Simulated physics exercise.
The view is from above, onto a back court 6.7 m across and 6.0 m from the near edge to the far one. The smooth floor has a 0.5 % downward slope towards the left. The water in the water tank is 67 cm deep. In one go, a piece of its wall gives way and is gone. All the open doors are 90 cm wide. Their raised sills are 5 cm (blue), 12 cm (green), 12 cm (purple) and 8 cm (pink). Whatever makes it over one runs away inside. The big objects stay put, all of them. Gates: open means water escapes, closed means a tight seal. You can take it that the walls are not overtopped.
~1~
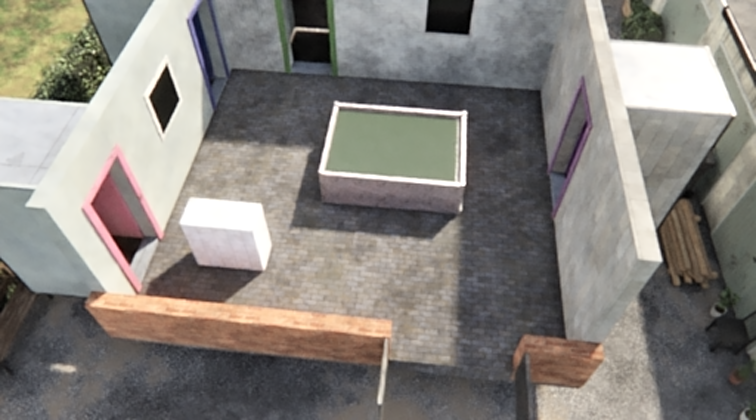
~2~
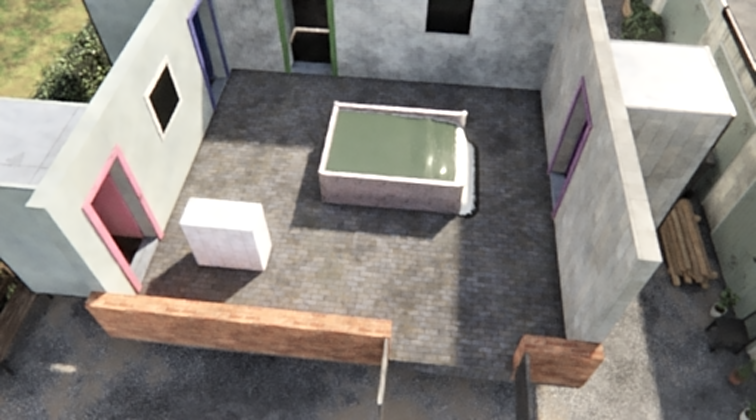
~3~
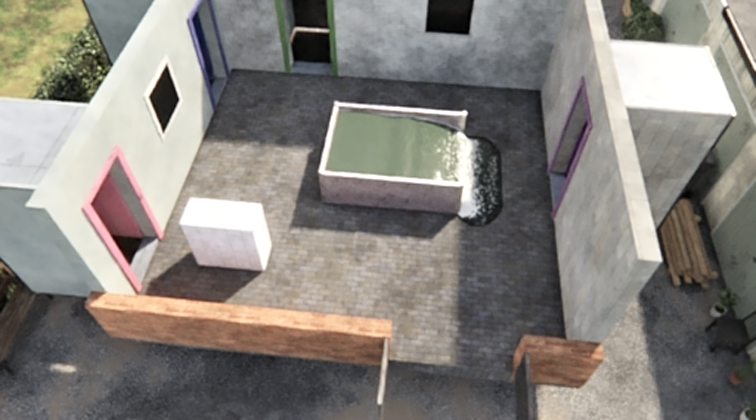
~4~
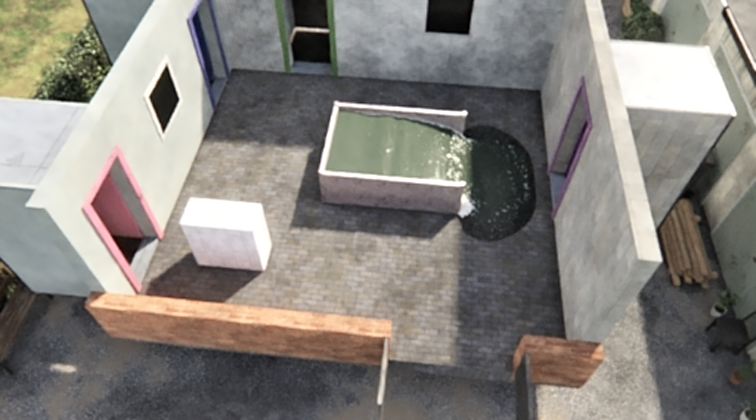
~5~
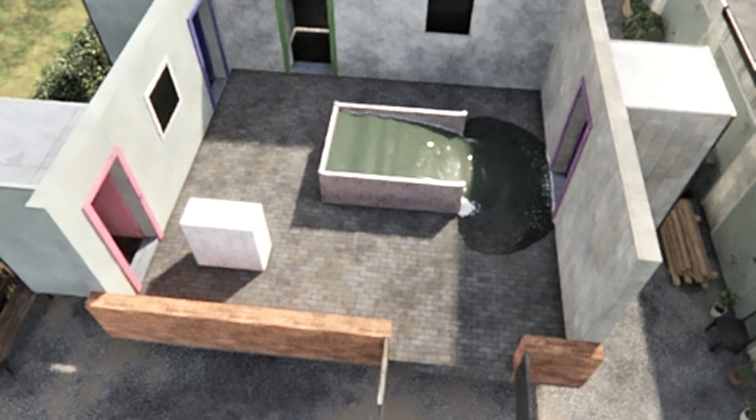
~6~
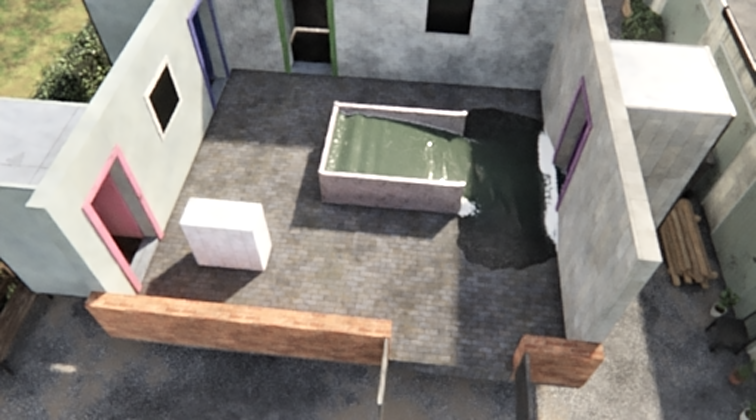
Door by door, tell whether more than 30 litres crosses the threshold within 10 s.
As I see it, blue door: Beyond the limit. Green door: Short of the limit. Purple door: Beyond the limit. Pink door: Short of the limit.
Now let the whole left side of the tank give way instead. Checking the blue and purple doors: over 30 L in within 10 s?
With respect to that limit, blue ends up outside it, purple ends up inside it.
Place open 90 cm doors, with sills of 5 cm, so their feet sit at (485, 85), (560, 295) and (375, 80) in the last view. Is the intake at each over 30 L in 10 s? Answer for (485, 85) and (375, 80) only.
Taking them in order, the first gets enough and the second too little.
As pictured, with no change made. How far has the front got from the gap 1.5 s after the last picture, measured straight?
Distance: Approx. 3.8 m.
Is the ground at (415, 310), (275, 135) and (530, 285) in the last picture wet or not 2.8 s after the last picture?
Soaked, untouched, soaked.
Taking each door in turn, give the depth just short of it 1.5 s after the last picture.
You'd get blue at 0 cm, green at 0 cm, purple at 35 cm, and pink at 0 cm.
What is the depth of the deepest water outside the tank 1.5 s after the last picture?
Roughly 38 cm.
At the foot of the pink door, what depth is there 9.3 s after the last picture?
The depth there is around 8.0 cm.
Then, 0.7 s after the last picture water covers 15 % of the floor and is deepest (40 cm) near (541, 169); blue door not reached, green door not reached, purple door 39 cm at the sill, 136 L in, pink door not reached.
Then, 1.5 s after the last picture water covers 25 % of the floor and is deepest (38 cm) near (534, 93); blue door not reached, green door not reached, purple door 35 cm at the sill, 294 L in, pink door not reached.
Then, 2.8 s after the last picture water covers 45 % of the floor and is deepest (26 cm) near (525, 92); blue door not reached, green door 2 cm at the sill, 0 L in, purple door 21 cm at the sill, 423 L in, pink door not reached.
Then, 5.3 s after the last picture water covers 75 % of the floor and is deepest (14 cm) near (220, 98); blue door 13 cm at the sill, 28 L in, green door 3 cm at the sill, 0 L in, purple door 8 cm at the sill, 447 L in, pink door not reached.
Then, 9.3 s after the last picture water covers 90 % of the floor and is deepest (10 cm) near (220, 98); blue door 9 cm at the sill, 112 L in, green door 4 cm at the sill, 0 L in, purple door 4 cm at the sill, 447 L in, pink door 8 cm at the sill, 1 L in.
